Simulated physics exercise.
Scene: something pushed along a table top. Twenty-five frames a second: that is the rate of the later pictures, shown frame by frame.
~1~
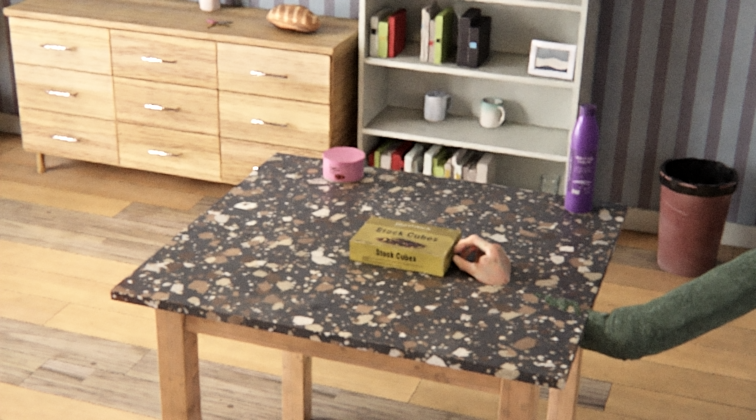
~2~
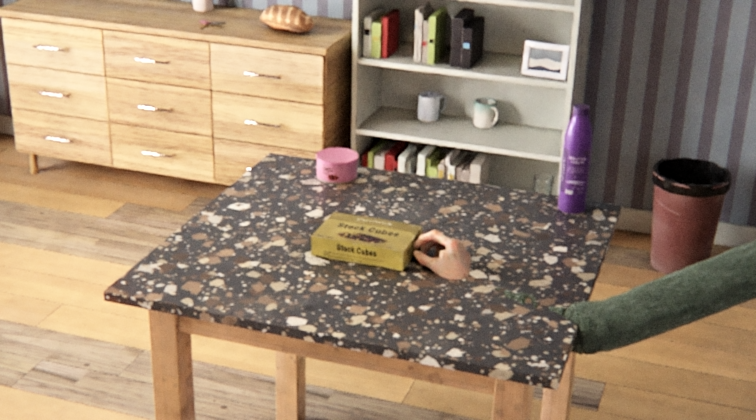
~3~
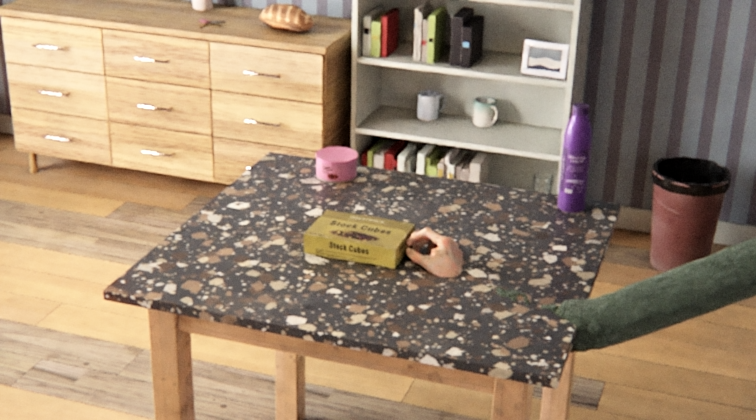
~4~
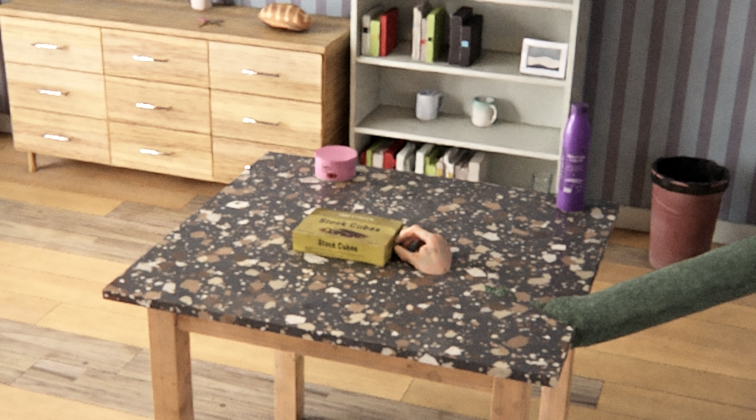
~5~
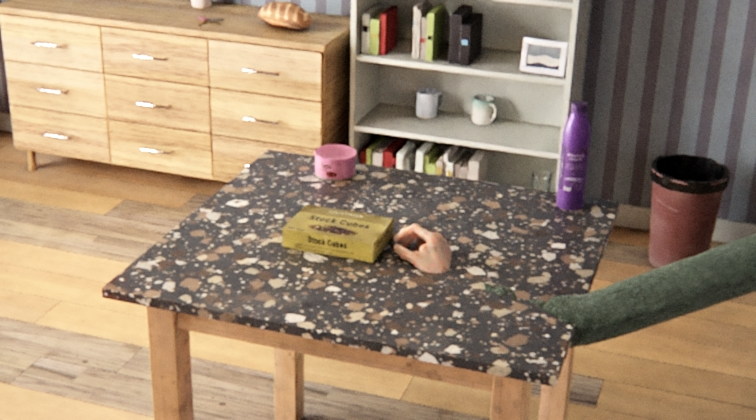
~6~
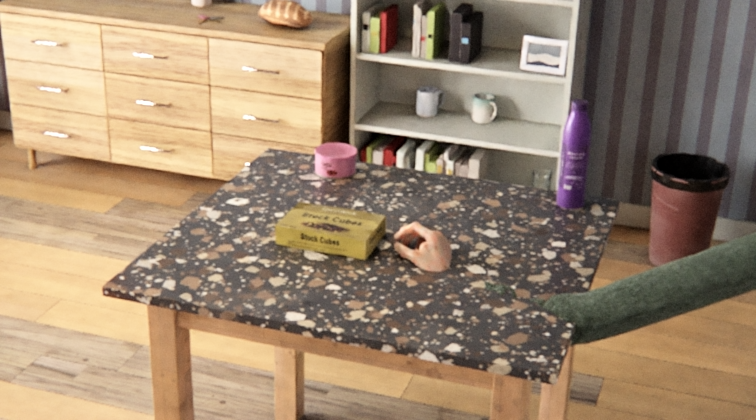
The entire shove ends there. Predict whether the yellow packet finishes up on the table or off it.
I reckon it will still be atop the table.
Then, 0.10 s past the last view, yellow packet displaced a little near (324, 228).
Then, 0.20 s past the last view, yellow packet resting near (325, 230).
Finally, moved from the start, yellow packet. Final places as the last picture's camera would see them, yellow packet near (323, 228).
